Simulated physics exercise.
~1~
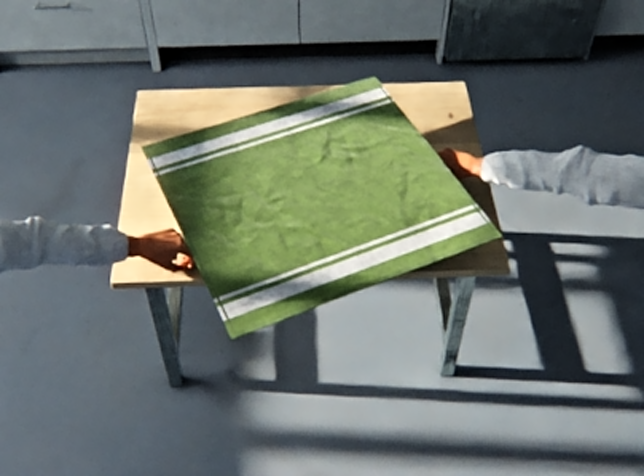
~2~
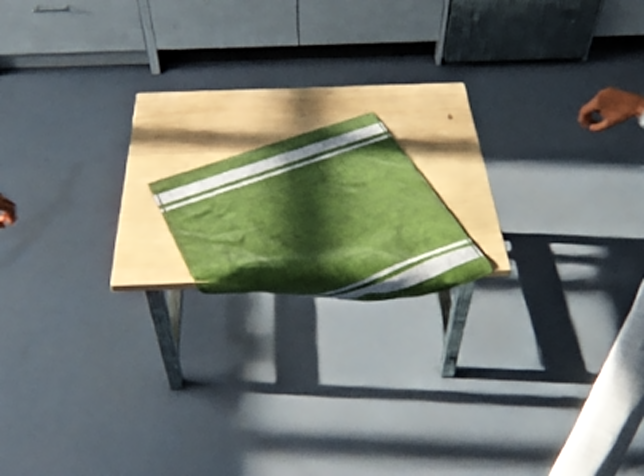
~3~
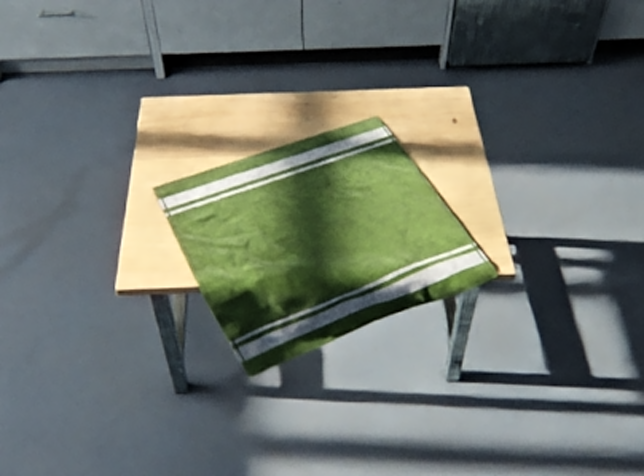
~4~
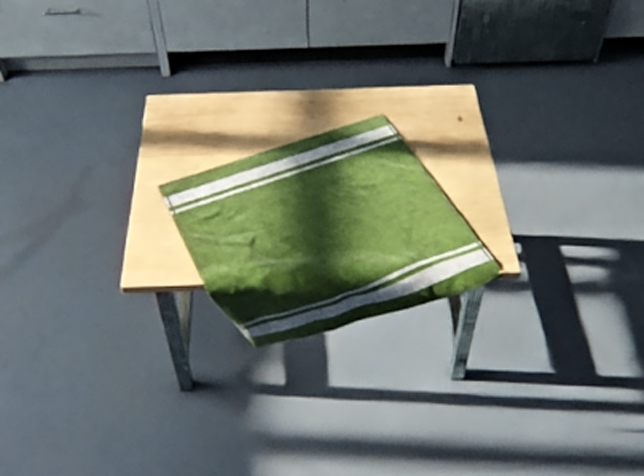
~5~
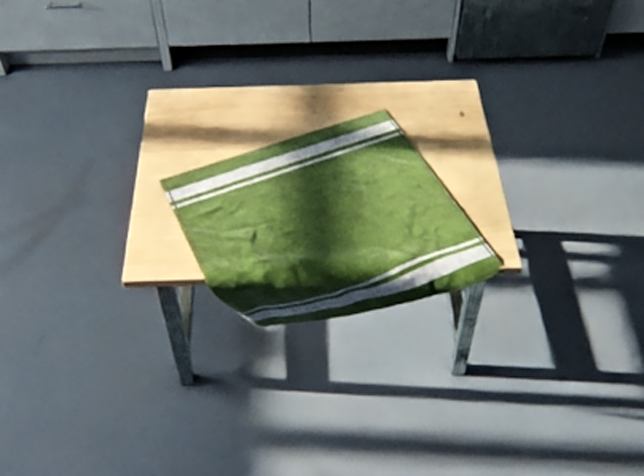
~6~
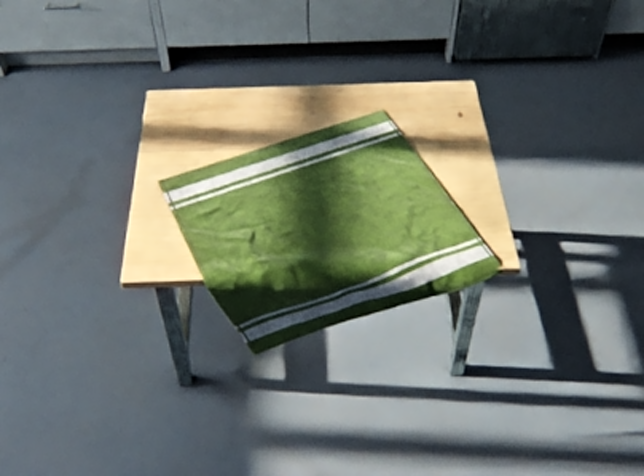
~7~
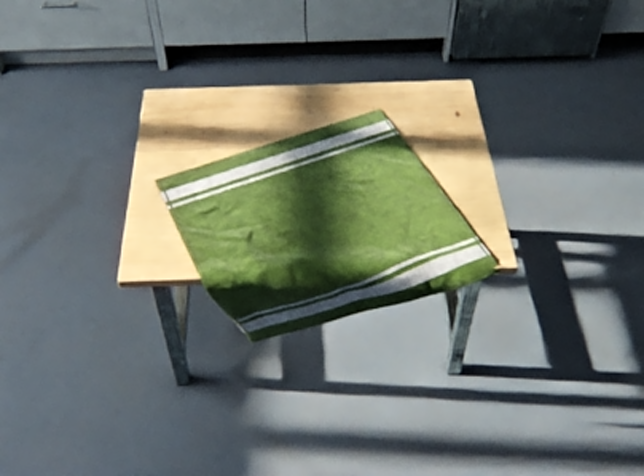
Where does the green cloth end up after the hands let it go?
It stays on top of the table, with only its near corner hanging over the front edge.
At the start, two hands in pale sleeves, one on each side, hold a green cloth with white stripes flat and at a slant over a light wooden table. They let go and draw away to the left and right, and the cloth drops onto the tabletop. Its near corner folds down past the front edge, then swings back out toward the viewer. With the hands gone, that loose corner sways in and out a little. At the end, most of the cloth still lies on the table, with the corner hanging over the front edge.
